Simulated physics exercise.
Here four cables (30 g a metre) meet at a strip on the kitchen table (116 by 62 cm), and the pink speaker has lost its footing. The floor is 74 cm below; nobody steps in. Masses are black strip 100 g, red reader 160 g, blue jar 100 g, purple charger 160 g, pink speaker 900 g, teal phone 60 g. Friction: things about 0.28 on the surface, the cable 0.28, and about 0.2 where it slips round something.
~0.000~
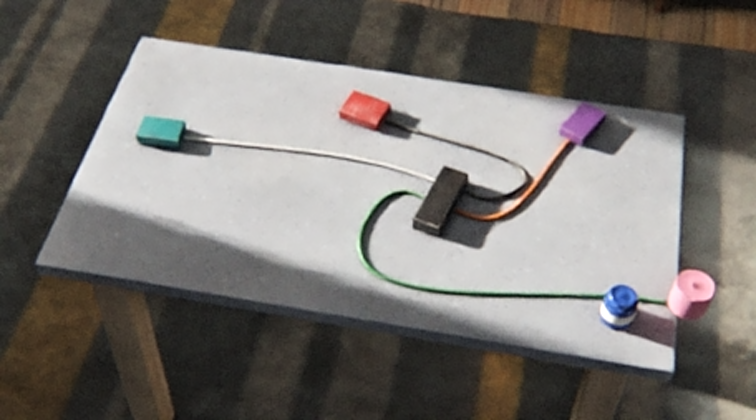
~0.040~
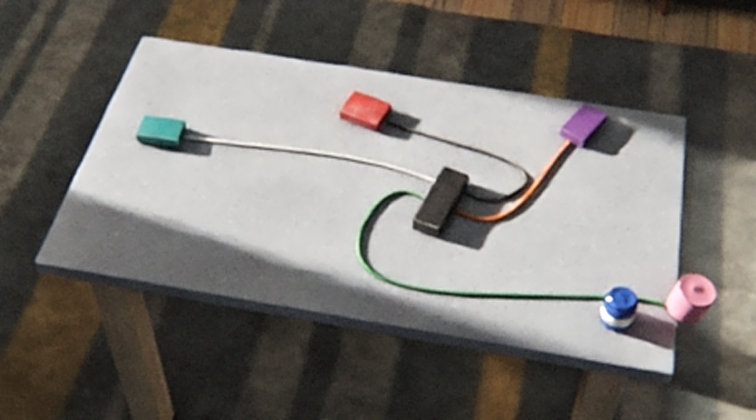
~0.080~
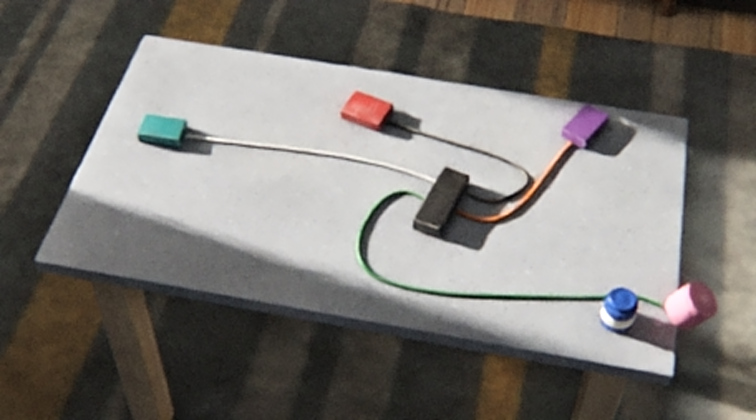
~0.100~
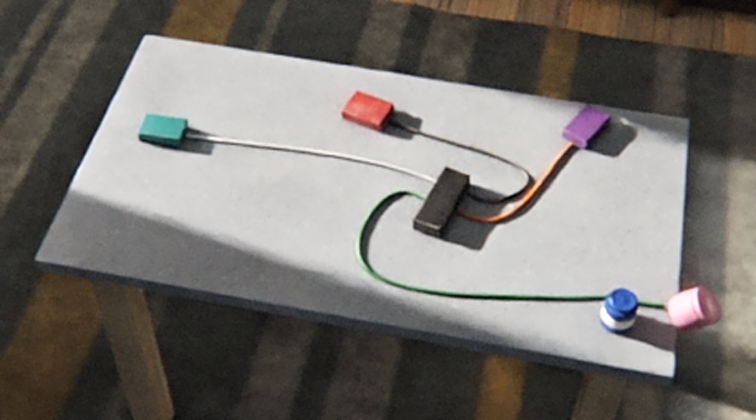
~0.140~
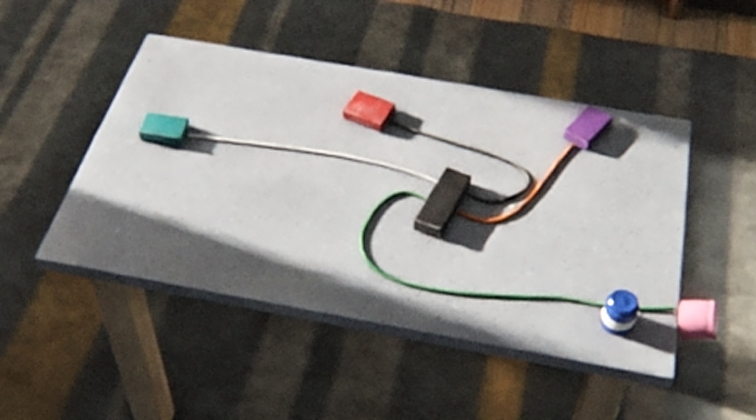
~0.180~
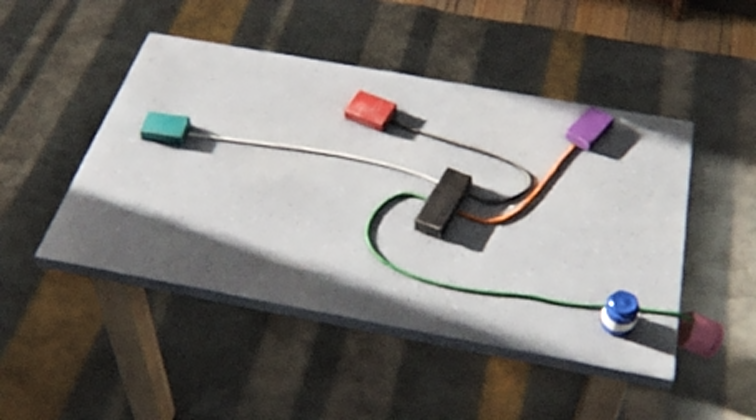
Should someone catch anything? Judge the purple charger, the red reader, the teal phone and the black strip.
The purple charger goes over the edge, the red reader drops off, the teal phone goes over the edge, the black strip goes over the edge.
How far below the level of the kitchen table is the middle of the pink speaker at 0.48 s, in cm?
About 70 cm.
After 0.5 s, the strip's end of the green cable at (607, 258); teal phone 34 cm off its start, black strip 29 cm off its start, pink speaker over the edge.
After 0.8 s, the strip has left the top; teal phone over the edge, black strip over the edge, red reader 56 cm off its start.
After 1.1 s, the strip has left the top; teal phone over the edge, red reader over the edge, black strip over the edge.
After 1.4 s, the strip has left the top; teal phone over the edge, red reader over the edge, black strip over the edge.
After 2.6 s, the strip has left the top; teal phone over the edge, red reader over the edge, black strip over the edge, purple charger over the edge.
